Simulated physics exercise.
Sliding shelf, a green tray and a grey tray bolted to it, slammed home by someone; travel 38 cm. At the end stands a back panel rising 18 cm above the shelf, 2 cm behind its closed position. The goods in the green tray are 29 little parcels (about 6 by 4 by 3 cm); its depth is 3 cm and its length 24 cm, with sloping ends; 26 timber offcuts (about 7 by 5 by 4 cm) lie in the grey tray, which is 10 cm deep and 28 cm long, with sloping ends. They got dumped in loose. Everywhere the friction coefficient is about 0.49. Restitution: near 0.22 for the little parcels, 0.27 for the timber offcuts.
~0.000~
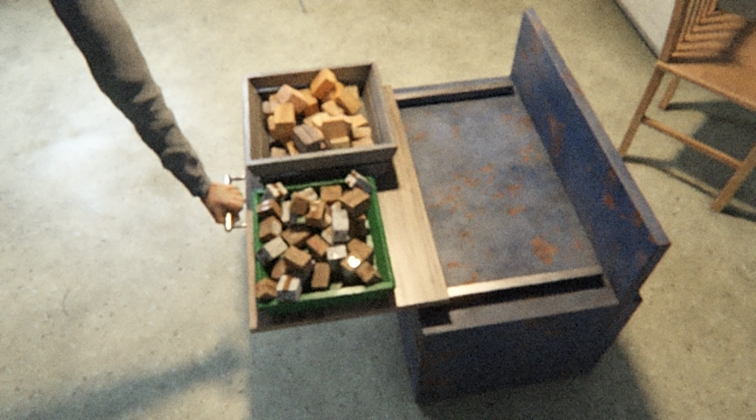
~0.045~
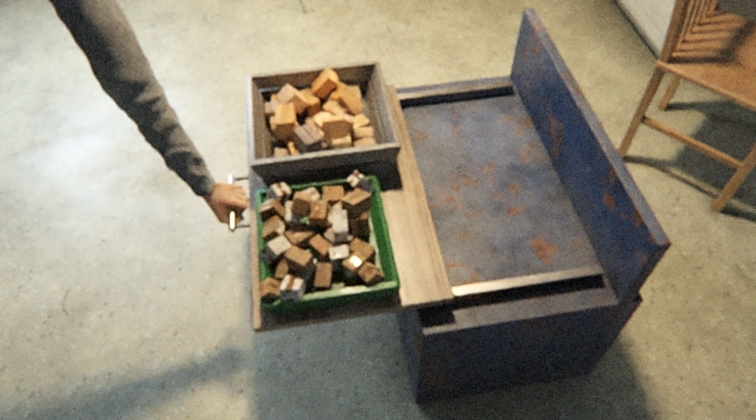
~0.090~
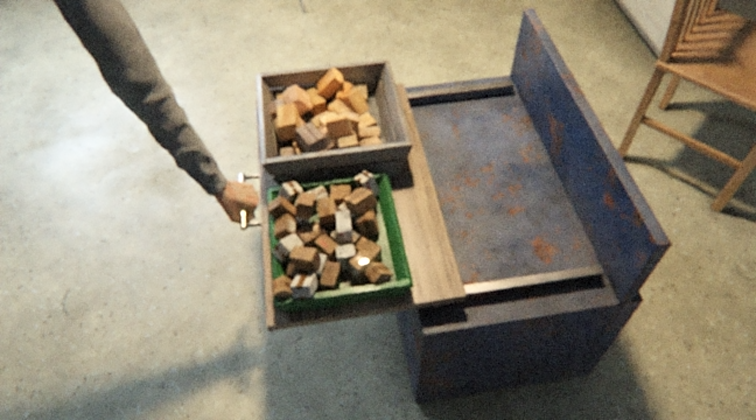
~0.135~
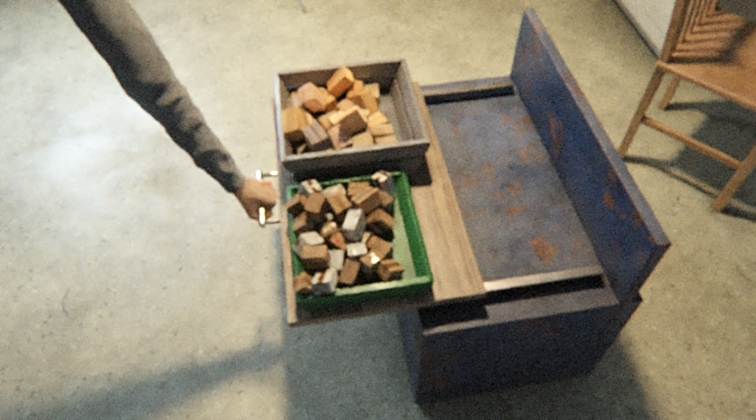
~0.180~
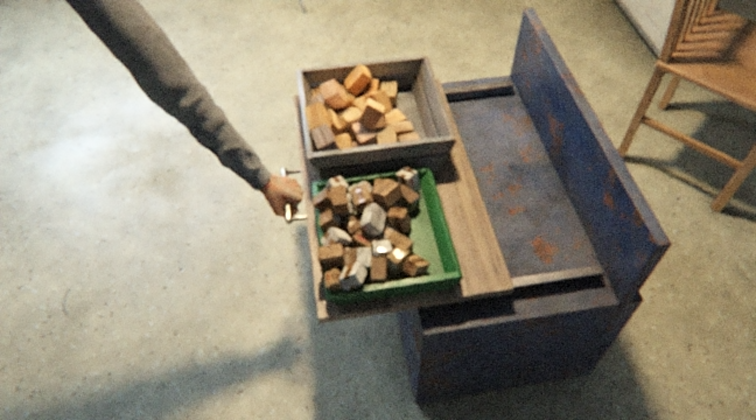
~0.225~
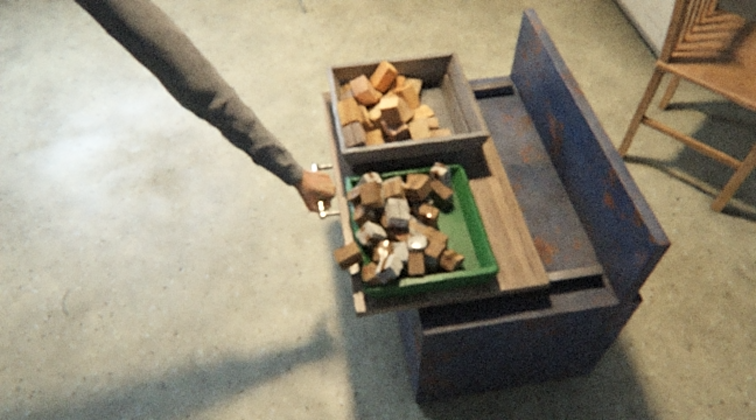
A shelf pushed by a hand slides right, its blocks bunching leftward in both trays.
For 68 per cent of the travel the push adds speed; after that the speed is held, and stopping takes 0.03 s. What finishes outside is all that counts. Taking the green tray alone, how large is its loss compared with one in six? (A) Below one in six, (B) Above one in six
(B) Above one in six.
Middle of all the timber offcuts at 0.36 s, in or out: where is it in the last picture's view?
Their middle is around (471, 110).
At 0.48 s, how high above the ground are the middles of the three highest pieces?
I'd guess about 68 cm.
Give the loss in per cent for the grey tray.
I'd put the grey tray at some 10 per cent.
After 0.28 s, the runners reach their end.
After 0.36 s, 1 of 29 out of the green tray and 0 of 26 out of the grey tray.
After 0.48 s, 7 of 29 out of the green tray and 1 of 26 out of the grey tray.
After 0.70 s, 8 of 29 out of the green tray and 2 of 26 out of the grey tray.
Outcome (at 1.13 s), 8 of 29 out of the green tray and 2 of 26 out of the grey tray. Asked share, 8 of 29, 28 per cent.
